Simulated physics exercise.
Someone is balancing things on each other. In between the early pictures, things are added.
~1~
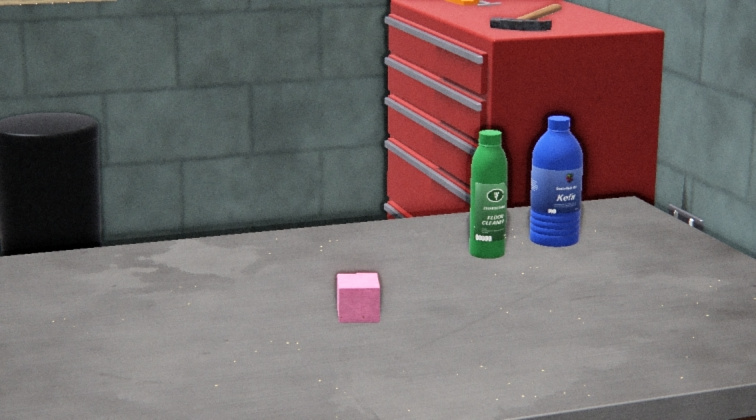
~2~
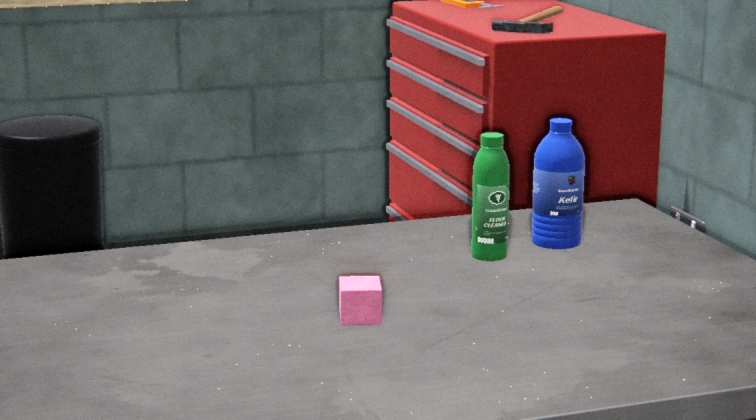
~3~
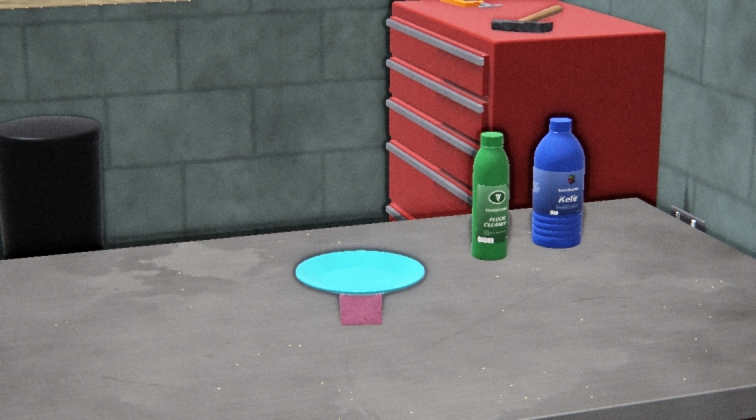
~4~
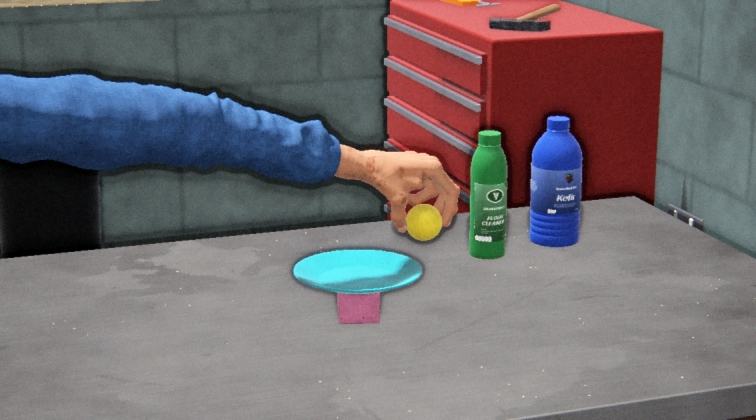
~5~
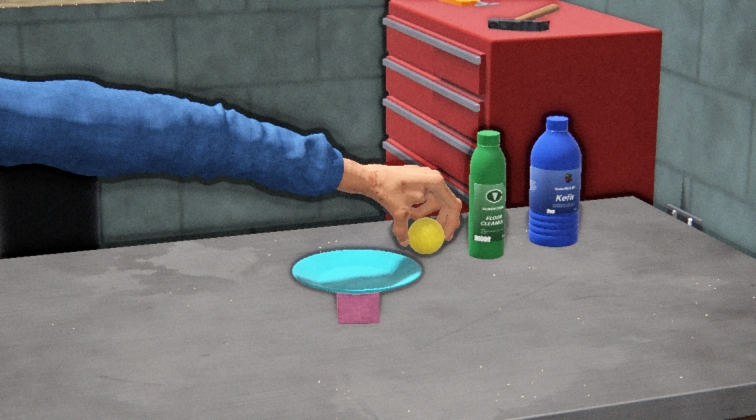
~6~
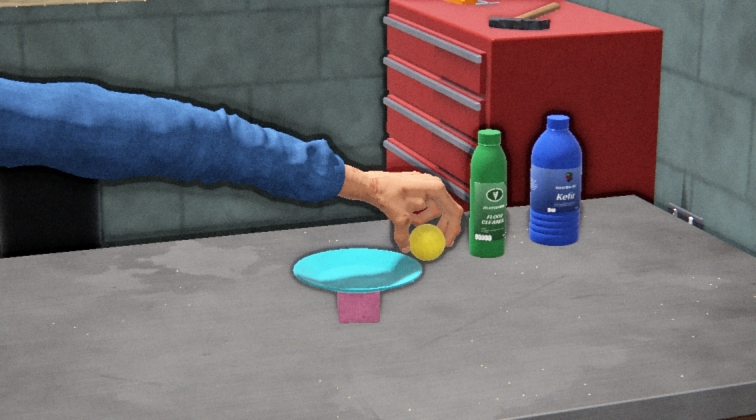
The clip opens on a pink block on a grey table, with green and blue bottles to its right. A turquoise dish appears on top of the block, then a blue-sleeved arm reaches in from the left and lowers a round yellow object slightly onto the dish's right edge, still holding it.
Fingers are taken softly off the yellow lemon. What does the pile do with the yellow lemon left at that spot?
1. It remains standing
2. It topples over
The answer is 2.
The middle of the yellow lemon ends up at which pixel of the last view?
Somewhere around (449, 288) in the last picture.
Then, 0.20 s past the last view, yellow lemon displaced a little near (434, 252).
Then, 0.30 s past the last view, yellow lemon now fallen.
Then, 0.70 s past the last view, nothing new.
Finally, fallen, yellow lemon; the other 4 still in place. Final places as the last picture's camera would see them, yellow lemon near (449, 288). The pile loses its balance.
